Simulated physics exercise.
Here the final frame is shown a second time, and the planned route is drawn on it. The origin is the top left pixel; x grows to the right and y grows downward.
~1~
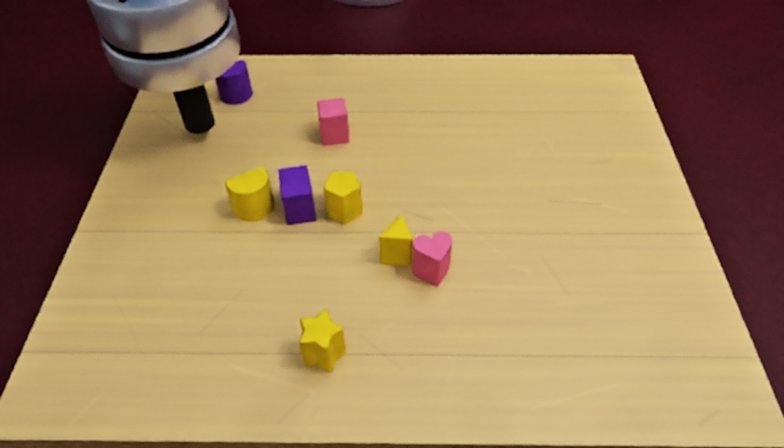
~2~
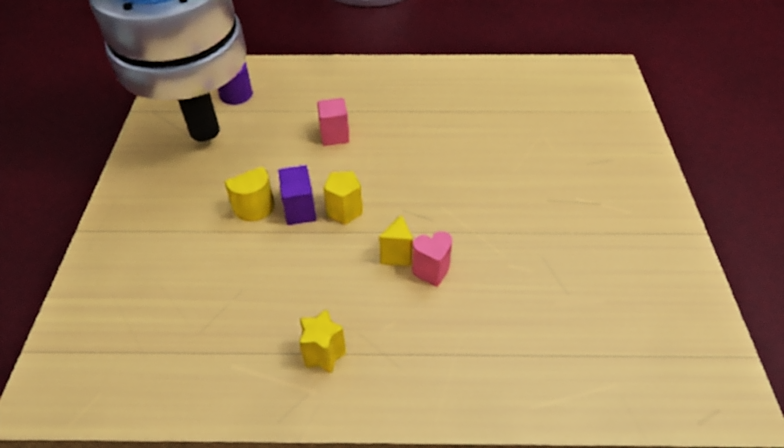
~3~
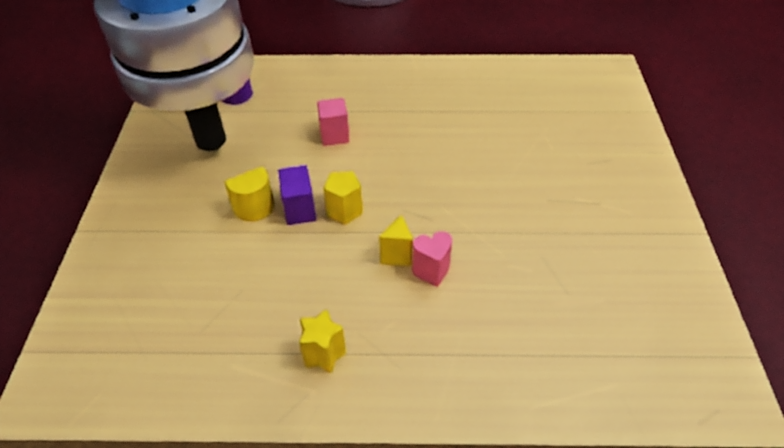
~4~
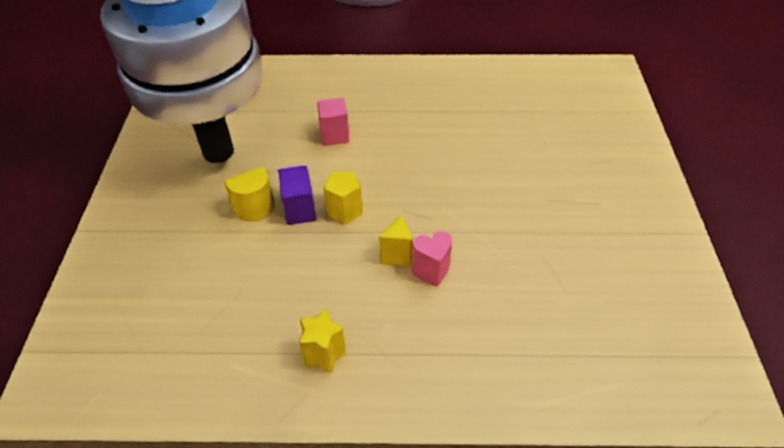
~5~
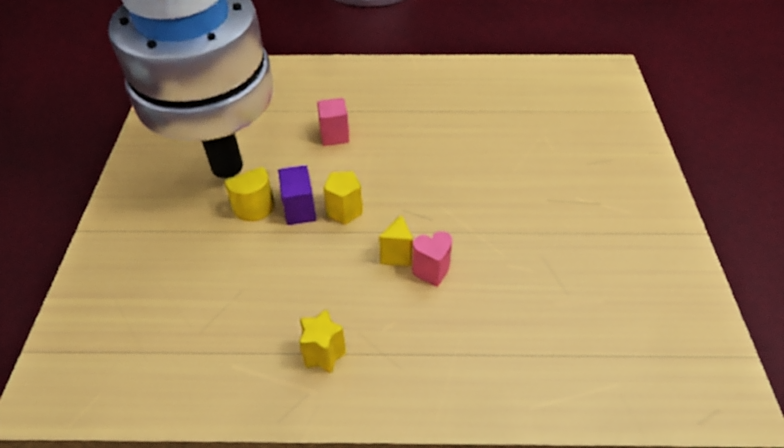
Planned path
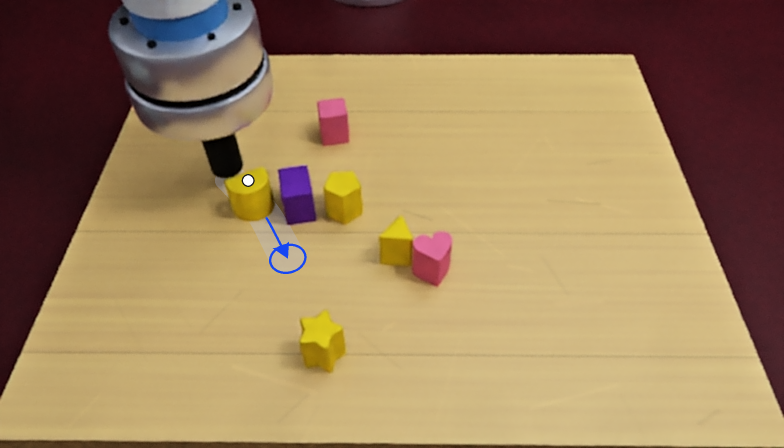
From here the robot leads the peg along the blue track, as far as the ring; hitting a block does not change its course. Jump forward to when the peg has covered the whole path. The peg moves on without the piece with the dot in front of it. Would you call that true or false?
The statement is false.
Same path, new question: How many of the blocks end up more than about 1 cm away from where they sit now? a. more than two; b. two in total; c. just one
c - just one.
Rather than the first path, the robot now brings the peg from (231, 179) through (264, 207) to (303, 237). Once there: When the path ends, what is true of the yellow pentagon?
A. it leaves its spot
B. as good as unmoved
Option A.
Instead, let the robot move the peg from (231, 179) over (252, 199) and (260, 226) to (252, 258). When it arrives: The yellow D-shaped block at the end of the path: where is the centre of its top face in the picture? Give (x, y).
In the picture, that point is around (274, 238).
The line goes from (231, 179) via (263, 214), ending at (288, 259); the dot is on the yellow D-shaped block.
What follows on the original path. One third of the way, peg at (250, 190); yellow D-shaped block at (259, 191).
Two thirds of the way, peg at (269, 217); yellow D-shaped block at (278, 220); purple rectangle at (298, 181), turned 15° anticlockwise.
At the end, peg at (285, 248); yellow D-shaped block at (296, 253); purple rectangle at (298, 181), turned 15° anticlockwise; yellow pentagon unmoved.
